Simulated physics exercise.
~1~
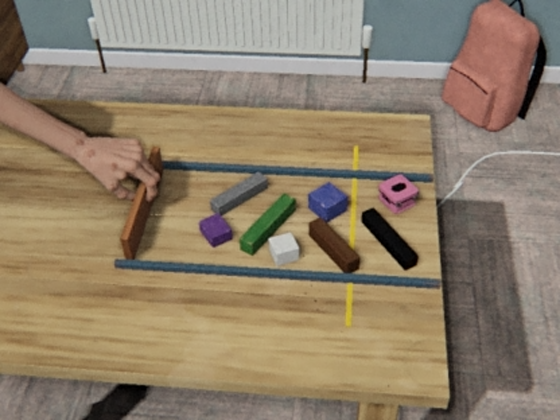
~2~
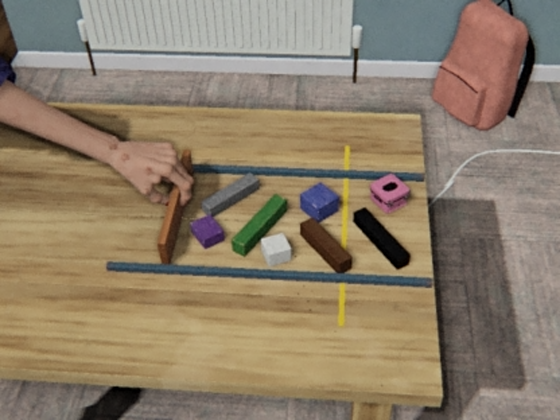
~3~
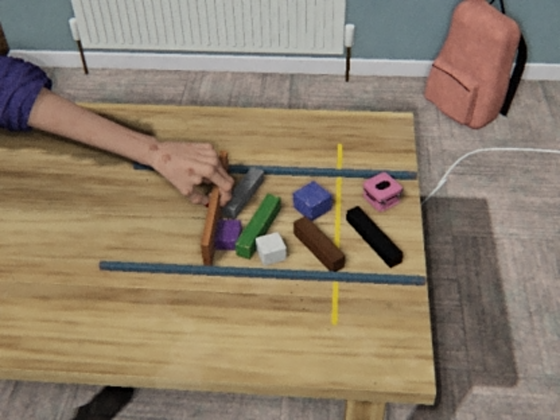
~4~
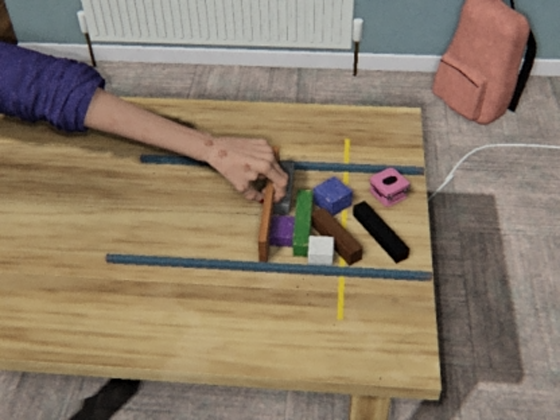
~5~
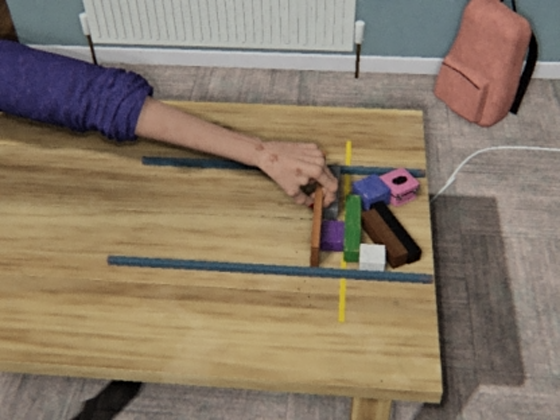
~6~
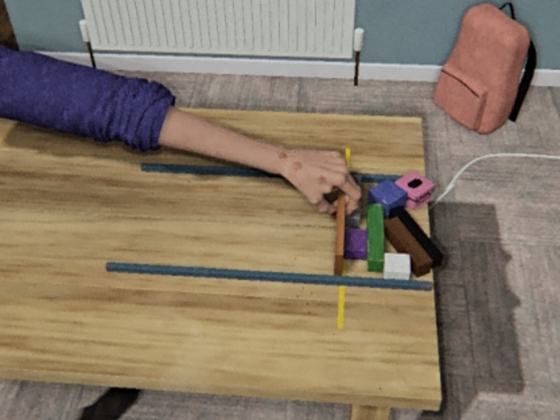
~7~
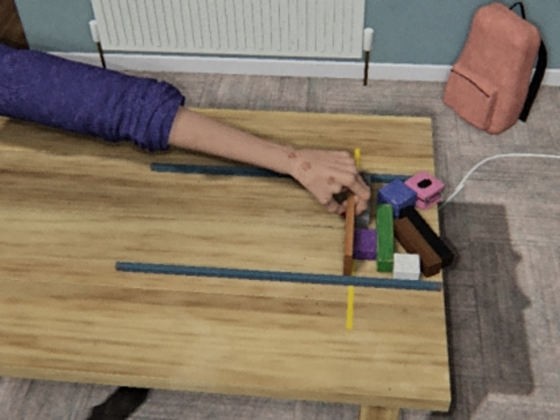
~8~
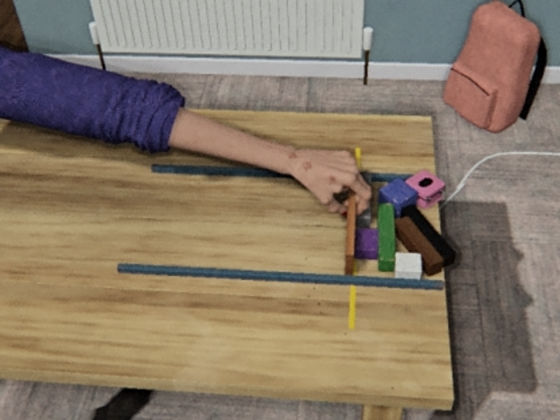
A hand sliding an upright wooden board rightward, bunching colourful blocks and sticks past yellow tape to the table's edge, none falling.
